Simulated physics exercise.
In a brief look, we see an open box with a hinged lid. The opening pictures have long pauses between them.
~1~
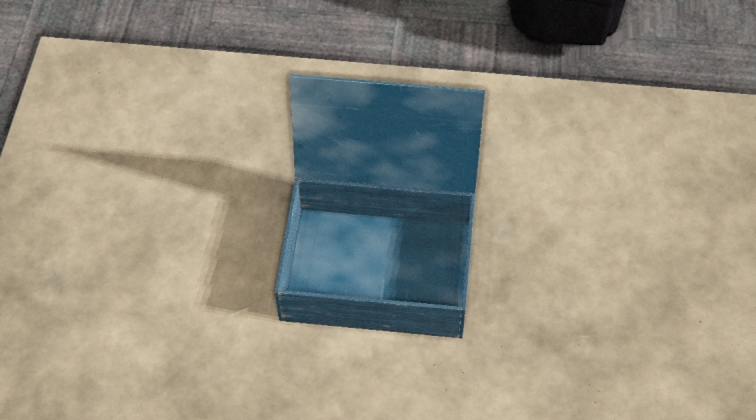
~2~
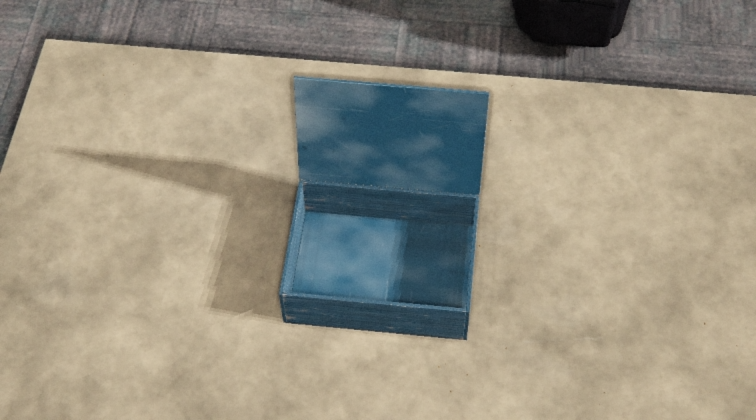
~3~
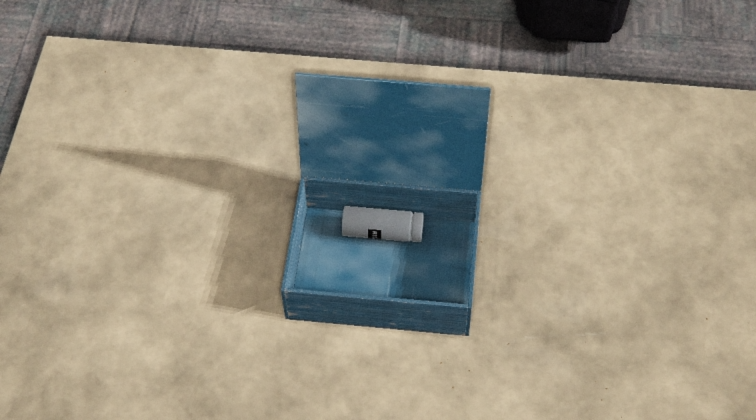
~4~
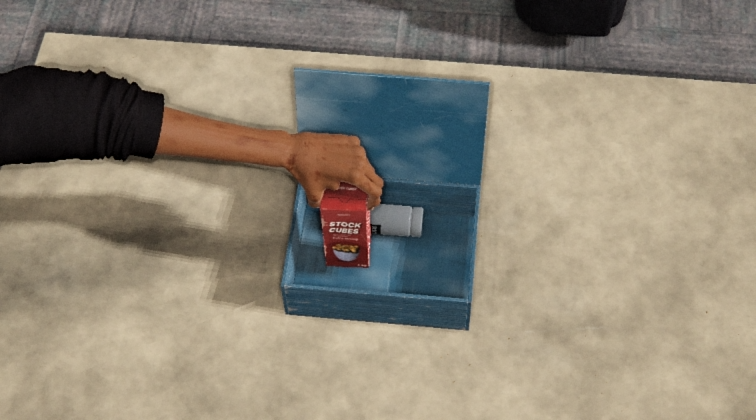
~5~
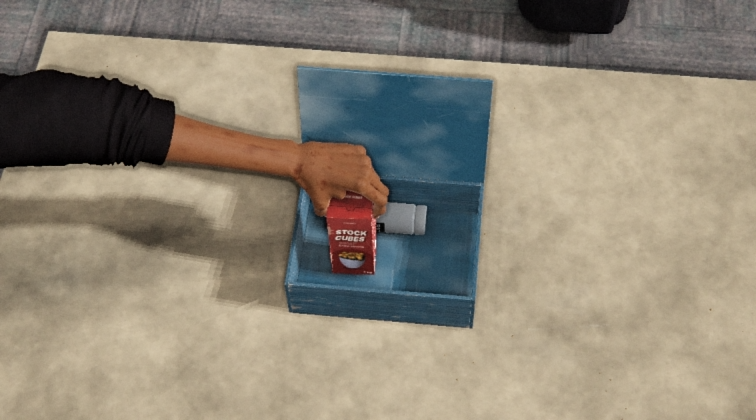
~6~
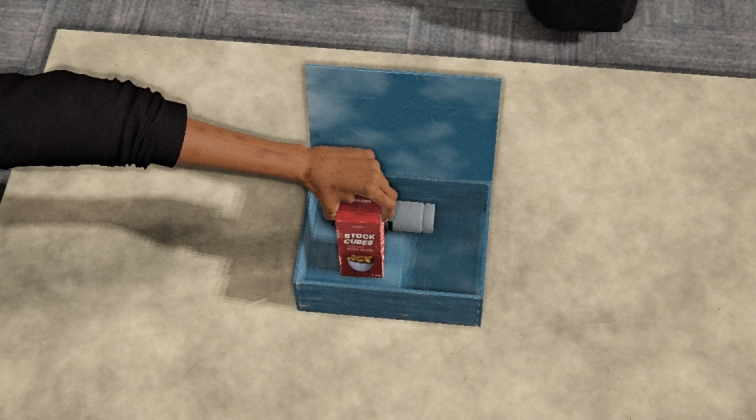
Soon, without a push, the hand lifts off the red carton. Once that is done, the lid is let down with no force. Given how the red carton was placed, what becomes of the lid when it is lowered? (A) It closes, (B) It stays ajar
B.
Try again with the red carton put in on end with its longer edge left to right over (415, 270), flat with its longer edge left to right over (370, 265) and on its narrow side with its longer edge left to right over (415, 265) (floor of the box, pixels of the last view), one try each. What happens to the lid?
Try 1: Lid stays raised; try 2: Lid goes down; try 3: Lid goes down.
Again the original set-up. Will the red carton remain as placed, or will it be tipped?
Once everything settles, the red carton keeps its original angle.
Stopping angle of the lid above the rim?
I'd put it at roughly 45°.
Then, 1.20 s later than the last frame, lid starting down.
Then, 1.50 s later than the last frame, lid 71° above the rim.
Then, 1.70 s later than the last frame, lid 49° above the rim.
When it is over, lid 43° above the rim; both as before. End places, in pixels of the last picture, red carton near (361, 235).
